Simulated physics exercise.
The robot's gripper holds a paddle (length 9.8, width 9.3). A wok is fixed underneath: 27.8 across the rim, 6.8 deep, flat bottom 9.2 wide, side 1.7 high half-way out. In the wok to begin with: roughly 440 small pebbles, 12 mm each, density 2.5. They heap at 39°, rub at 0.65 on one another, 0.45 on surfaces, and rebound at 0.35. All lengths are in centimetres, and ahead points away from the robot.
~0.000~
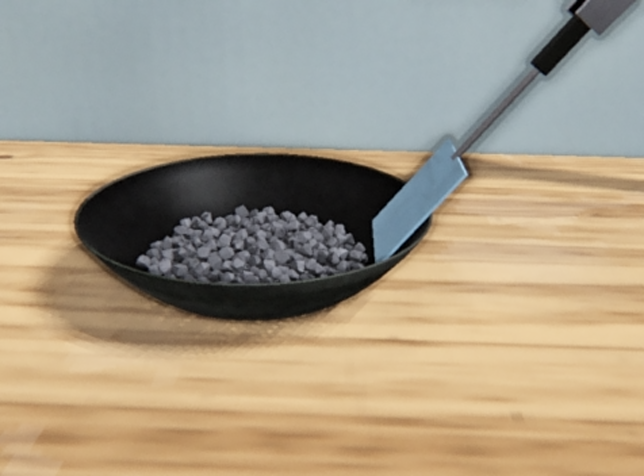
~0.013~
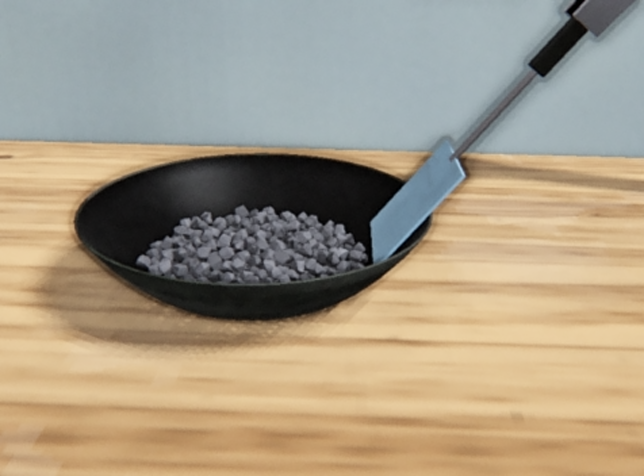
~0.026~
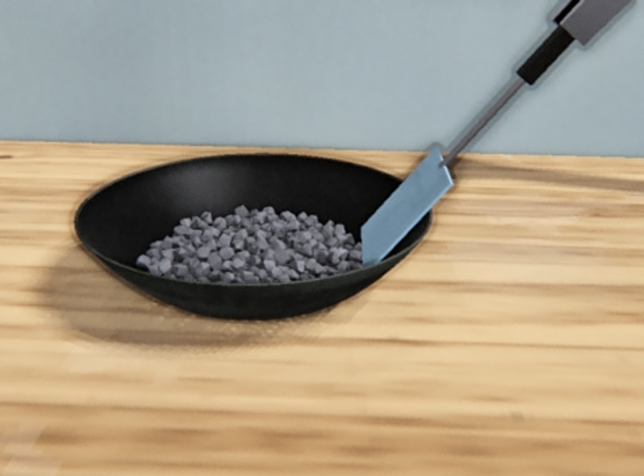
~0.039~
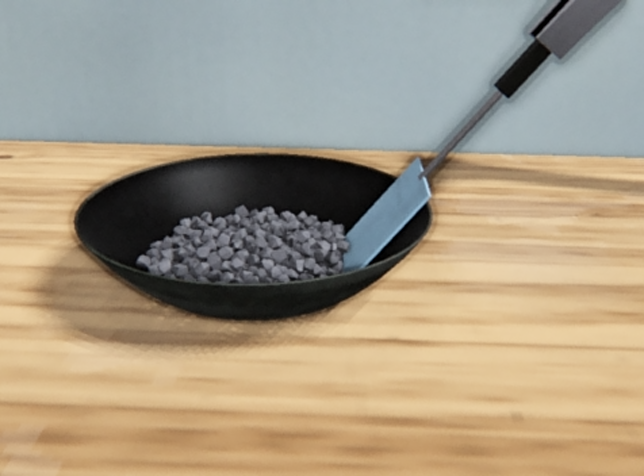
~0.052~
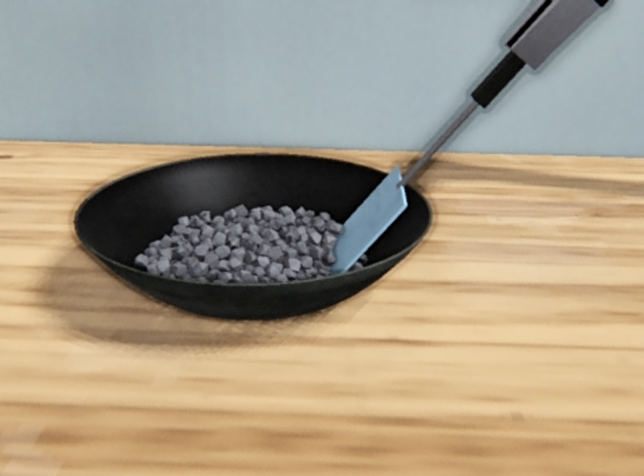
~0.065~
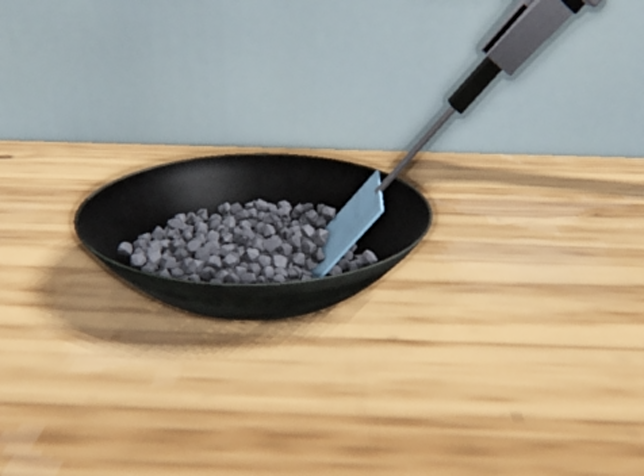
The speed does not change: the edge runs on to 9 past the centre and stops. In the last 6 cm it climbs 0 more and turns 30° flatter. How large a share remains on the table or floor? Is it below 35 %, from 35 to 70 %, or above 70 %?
From 35 to 70 %.
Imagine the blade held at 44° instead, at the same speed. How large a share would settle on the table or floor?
That gives about 45 in a hundred.
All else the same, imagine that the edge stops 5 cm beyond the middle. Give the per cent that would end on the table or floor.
Roughly 15 %.
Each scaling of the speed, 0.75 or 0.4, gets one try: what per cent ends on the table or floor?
The two tries give about 35 and 25 in a hundred.
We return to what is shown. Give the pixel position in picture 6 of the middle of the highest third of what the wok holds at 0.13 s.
It is centred at about (146, 214).
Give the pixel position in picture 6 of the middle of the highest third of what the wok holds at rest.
Look near (135, 223).
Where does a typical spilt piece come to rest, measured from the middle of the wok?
About 30 cm out from the centre.
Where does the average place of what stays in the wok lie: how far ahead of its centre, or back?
About 5.0 centimetres ahead.
By 0.10 s, sloping 52°, highest piece 9 above the table; 442 in the wok.
By 0.13 s, sloping 45°, highest piece 13 above the table; 432 in the wok, 10 on the blade or in flight.
By 0.34 s, sloping 22°, highest piece 23 above the table; 234 in the wok, 19 on the table or floor, 189 on the blade or in flight.
By 1.39 s, sloping 22°, highest piece 8 above the table; 233 in the wok, 209 on the table or floor.
Final count, 233 in the wok, 209 on the table or floor. That is 47 % on the table or floor.
